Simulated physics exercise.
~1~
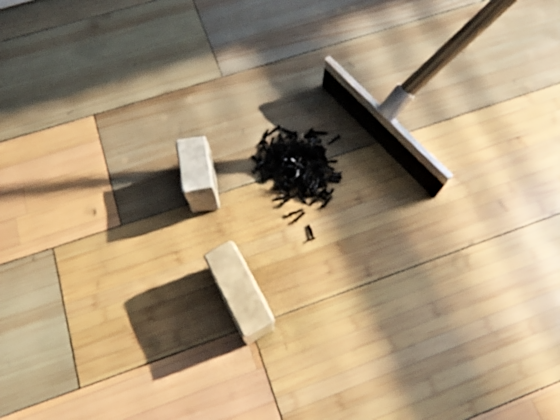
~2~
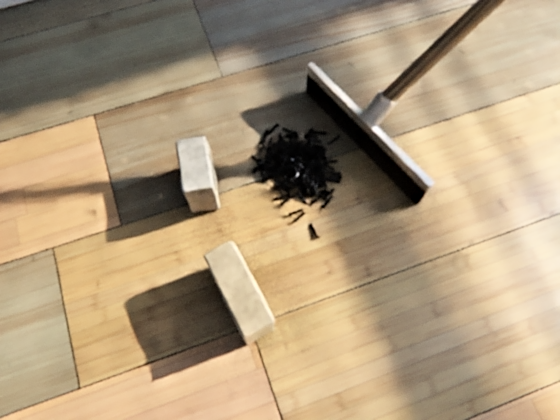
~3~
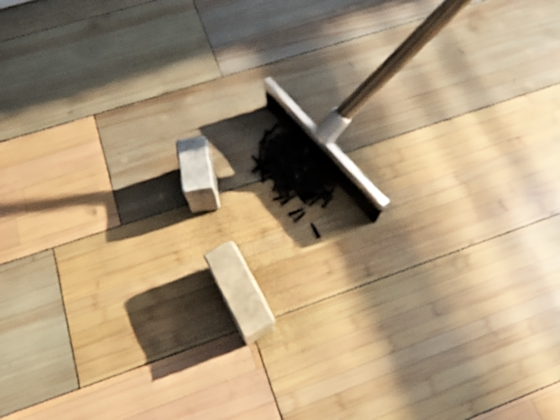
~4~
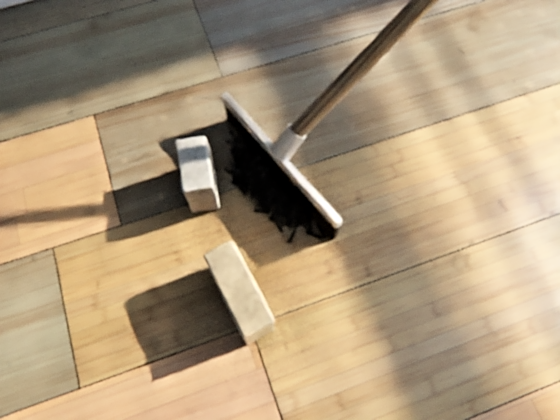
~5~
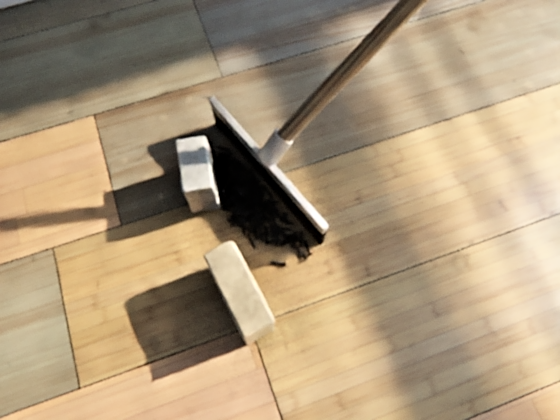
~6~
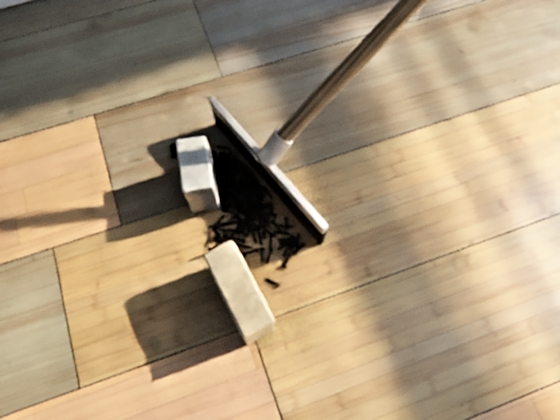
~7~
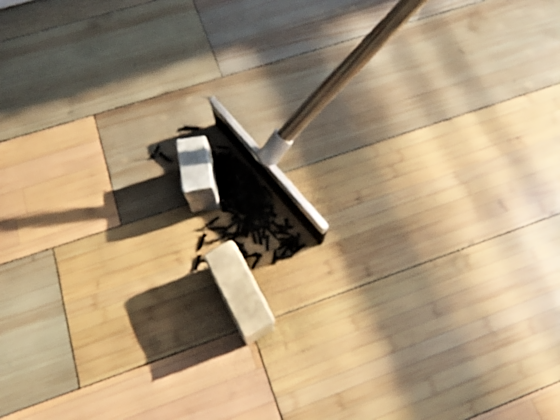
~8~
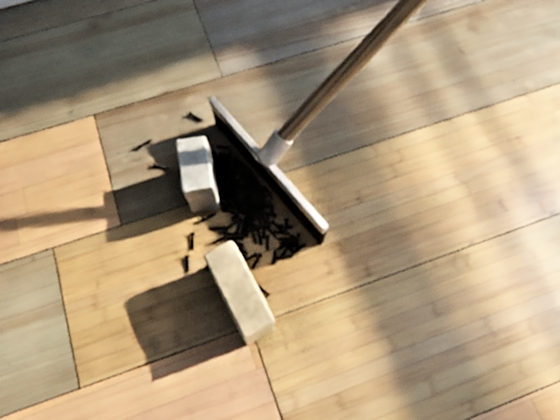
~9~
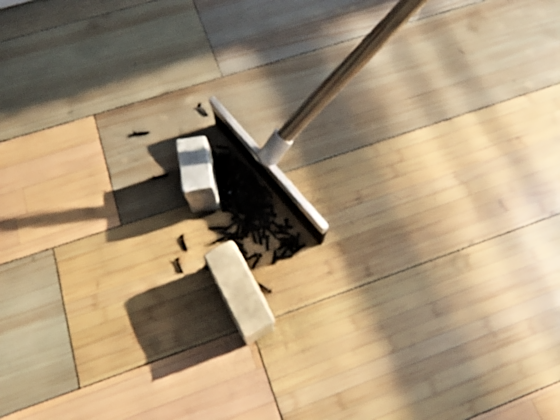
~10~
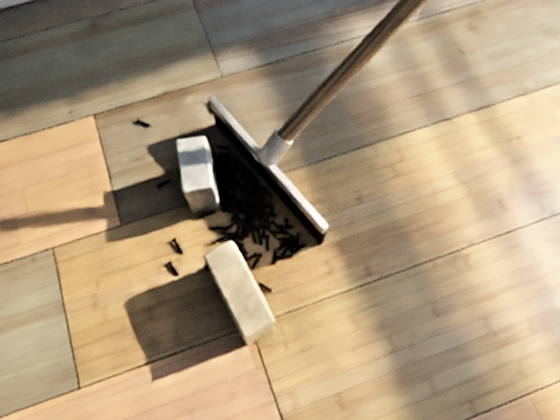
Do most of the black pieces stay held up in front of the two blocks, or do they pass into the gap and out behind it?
Most of them stay held up in front of the blocks, close to the squeegee blade. Only a few get into the gap or out behind it.
